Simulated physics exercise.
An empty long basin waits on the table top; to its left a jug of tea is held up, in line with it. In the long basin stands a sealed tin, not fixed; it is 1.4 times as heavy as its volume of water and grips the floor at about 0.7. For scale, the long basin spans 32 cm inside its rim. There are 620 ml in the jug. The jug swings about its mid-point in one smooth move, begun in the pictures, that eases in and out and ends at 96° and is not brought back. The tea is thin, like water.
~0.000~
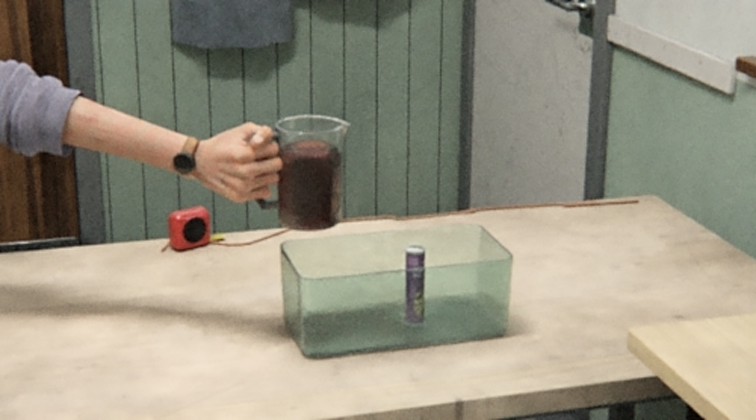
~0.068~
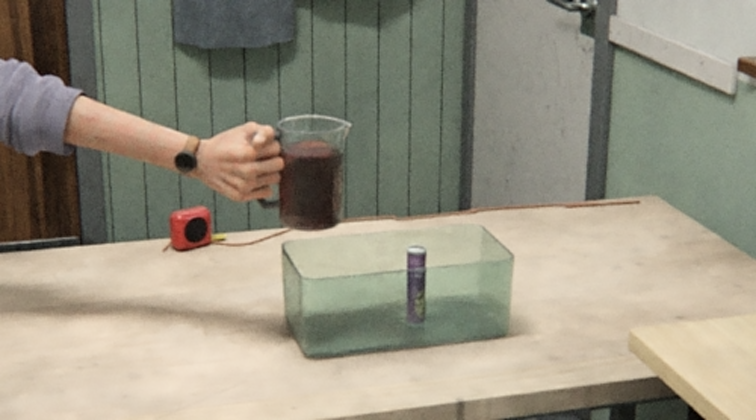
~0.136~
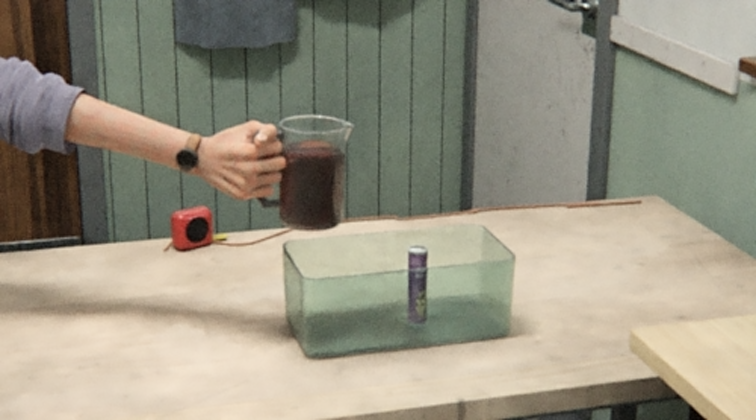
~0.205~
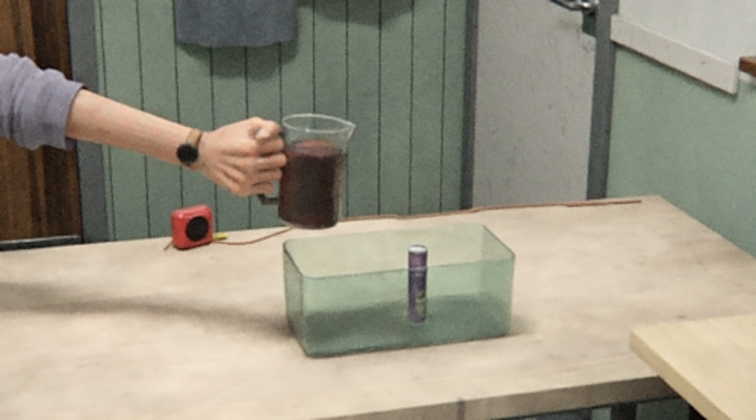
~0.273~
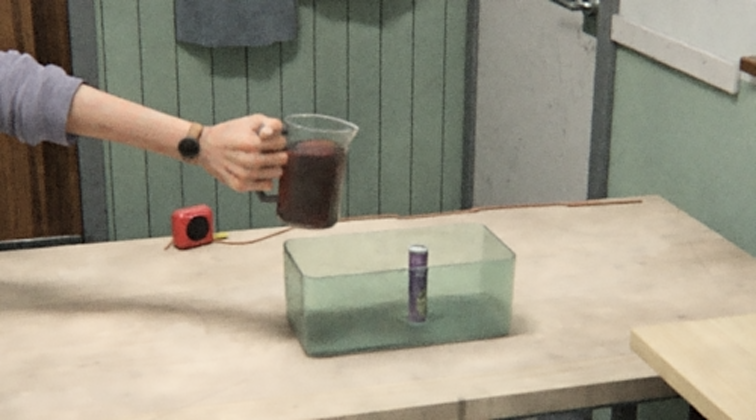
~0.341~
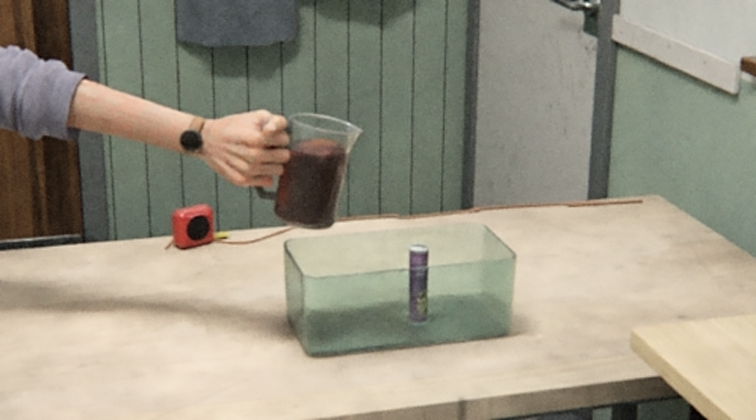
On a wooden table top, a long clear basin holding an upright tin, as a hand above slowly tilts a jug of dark tea rightward.
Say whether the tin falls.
It topples.
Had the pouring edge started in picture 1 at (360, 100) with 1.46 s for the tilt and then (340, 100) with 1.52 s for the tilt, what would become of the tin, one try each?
First it remains upright; then it falls.
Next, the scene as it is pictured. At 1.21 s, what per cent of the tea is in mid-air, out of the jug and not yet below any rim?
Near 16 in a hundred.
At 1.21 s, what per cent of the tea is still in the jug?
About 60 per cent.
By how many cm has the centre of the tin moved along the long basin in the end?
Some 6.5 cm.
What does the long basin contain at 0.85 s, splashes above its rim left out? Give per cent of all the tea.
Some 0 per cent.
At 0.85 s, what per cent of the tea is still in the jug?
Some 96 per cent.
After 0.85 s the tilt is 56° and 96 per cent is still to pour; the tin stands where it began.
After 1.21 s the tilt is 87° and 60 per cent is still to pour; the tin stands where it began.
After 1.60 s the tilt is 96° and 16 per cent is still to pour; the tin lies on its side.
After 2.02 s the tilt is 96° and 2 per cent is still to pour; the tin lies on its side.
In the end the tin lies on its side.
